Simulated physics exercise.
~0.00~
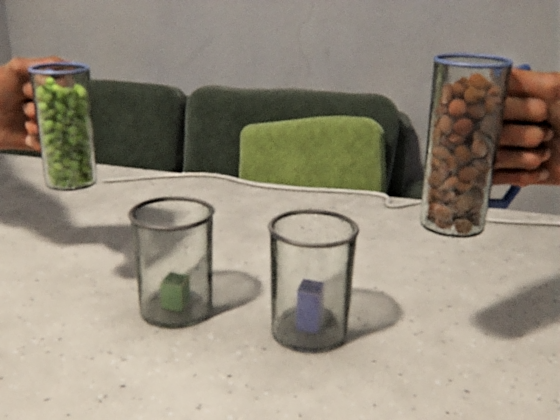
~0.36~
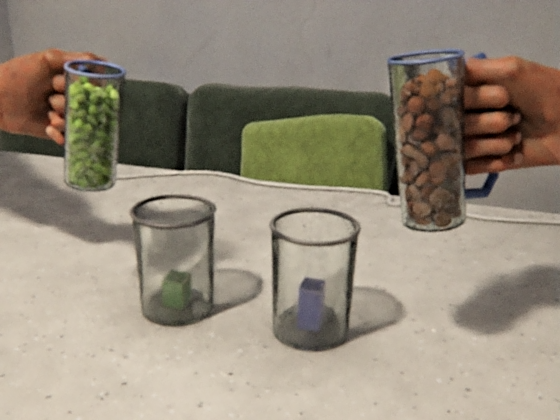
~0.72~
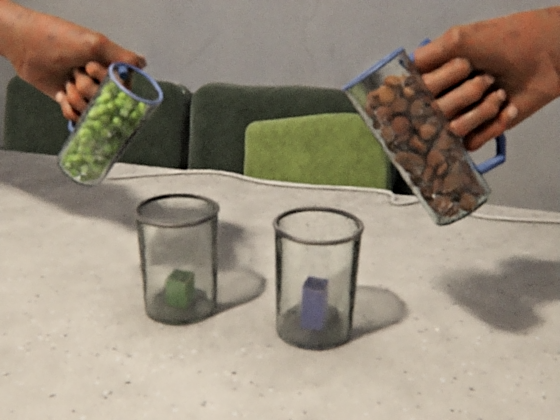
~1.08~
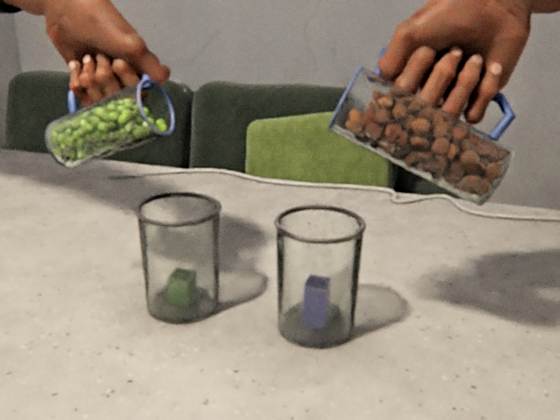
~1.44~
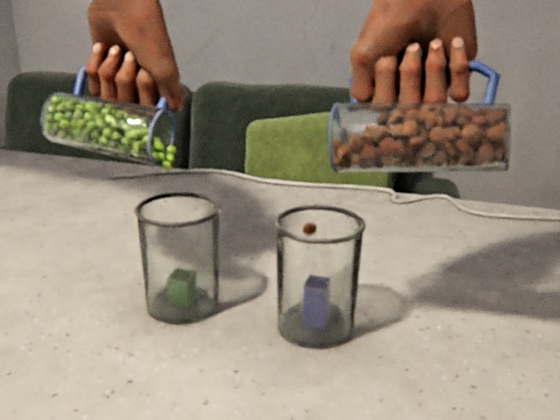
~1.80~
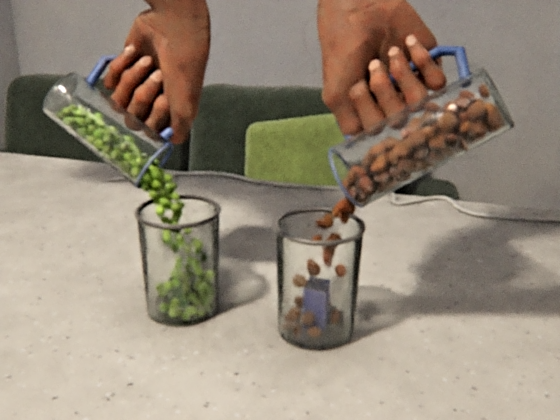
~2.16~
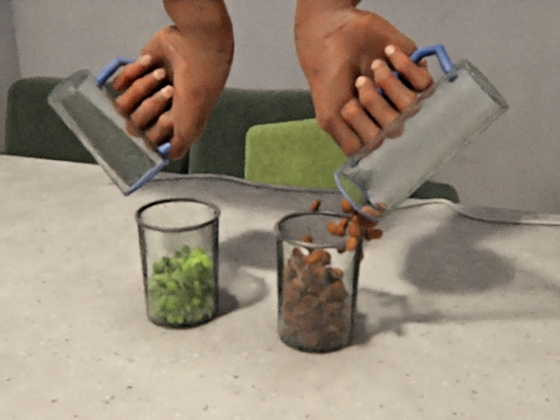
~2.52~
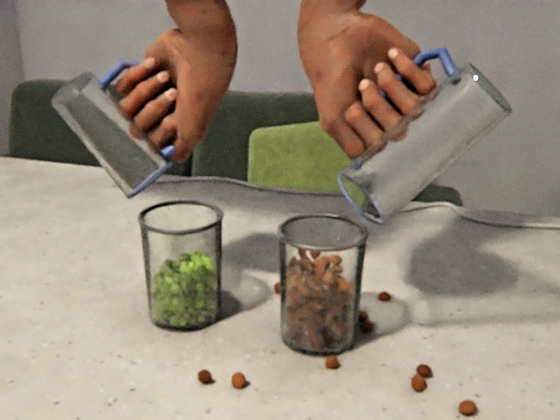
At a pale speckled table, two hands tip cups of green and brown pieces into glasses, burying both blocks, some brown spilling.
